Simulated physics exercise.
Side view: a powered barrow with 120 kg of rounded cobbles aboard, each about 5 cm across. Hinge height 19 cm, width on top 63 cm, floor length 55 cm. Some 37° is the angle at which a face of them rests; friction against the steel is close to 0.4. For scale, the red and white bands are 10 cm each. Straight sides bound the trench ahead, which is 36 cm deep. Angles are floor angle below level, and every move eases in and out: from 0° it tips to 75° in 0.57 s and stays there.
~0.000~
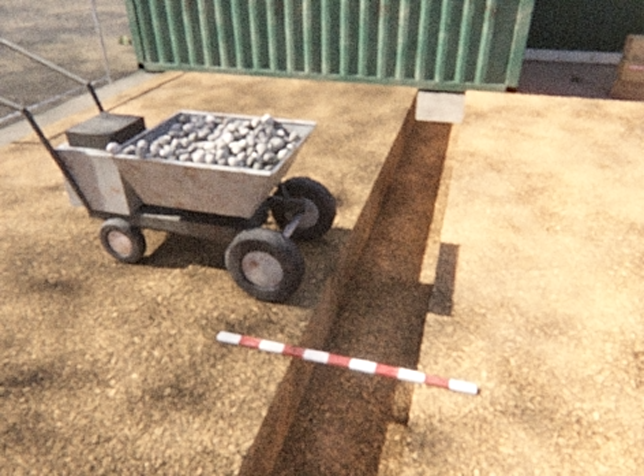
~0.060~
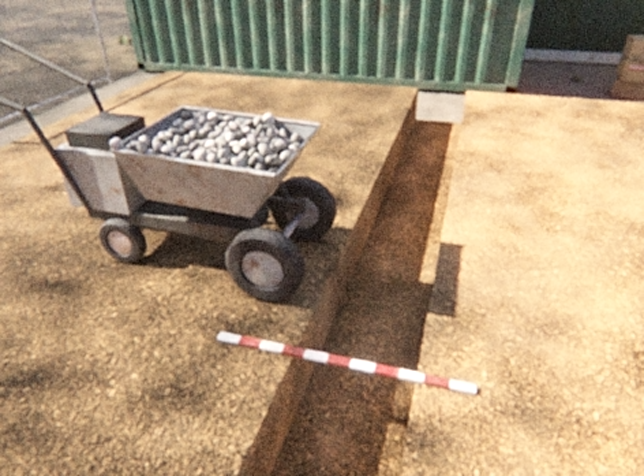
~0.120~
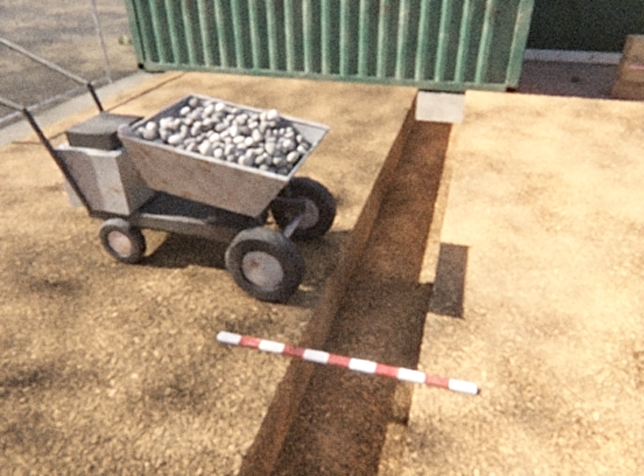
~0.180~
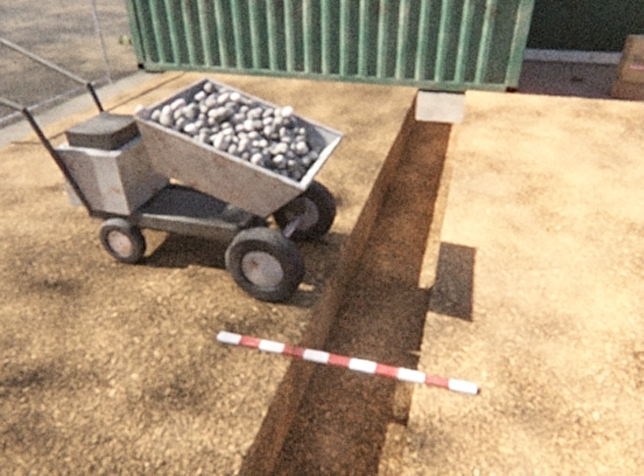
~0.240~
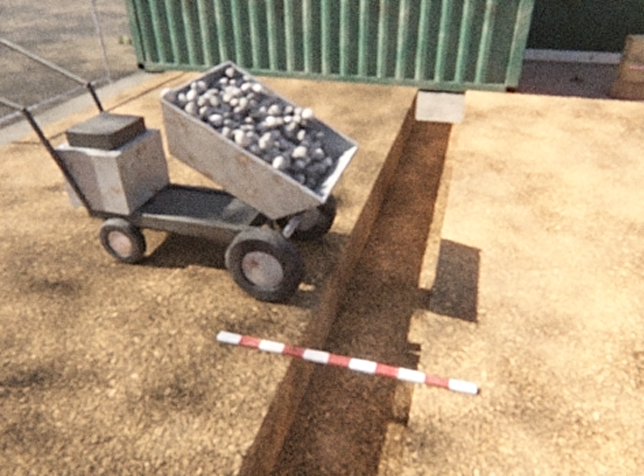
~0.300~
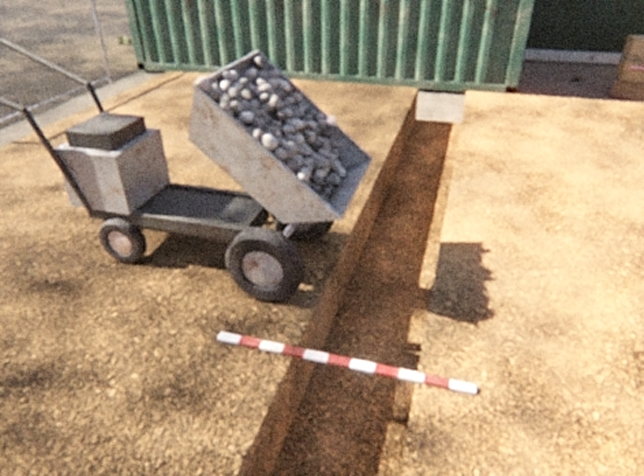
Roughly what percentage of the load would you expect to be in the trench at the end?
I'd expect around 43 per cent.
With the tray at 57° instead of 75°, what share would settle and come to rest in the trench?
It comes out at about 30 percent.
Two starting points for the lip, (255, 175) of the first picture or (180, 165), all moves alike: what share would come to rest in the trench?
About 60 and 90 per cent.
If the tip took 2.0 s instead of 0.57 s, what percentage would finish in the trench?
With that change, it comes to around 80 per cent.
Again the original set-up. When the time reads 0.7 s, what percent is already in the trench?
Some 25 per cent of the load by that point.
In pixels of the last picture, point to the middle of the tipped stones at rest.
(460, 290).
After 0.4 s the floor is at 64°; 100 % in the tray; the foremost stones are at (370, 205).
After 0.7 s the floor is at 75°; 52 % in the tray, 26 % in the trench, 22 % past the trench; the foremost stones are at (461, 271).
After 1.0 s the floor is at 75°; 9 % in the tray, 33 % in the trench, 59 % past the trench; the foremost stones are past the picture's edge.
After 3.0 s the floor is at 75°; 0 % in the tray, 43 % in the trench, 57 % past the trench; the foremost stones are past the picture's edge.
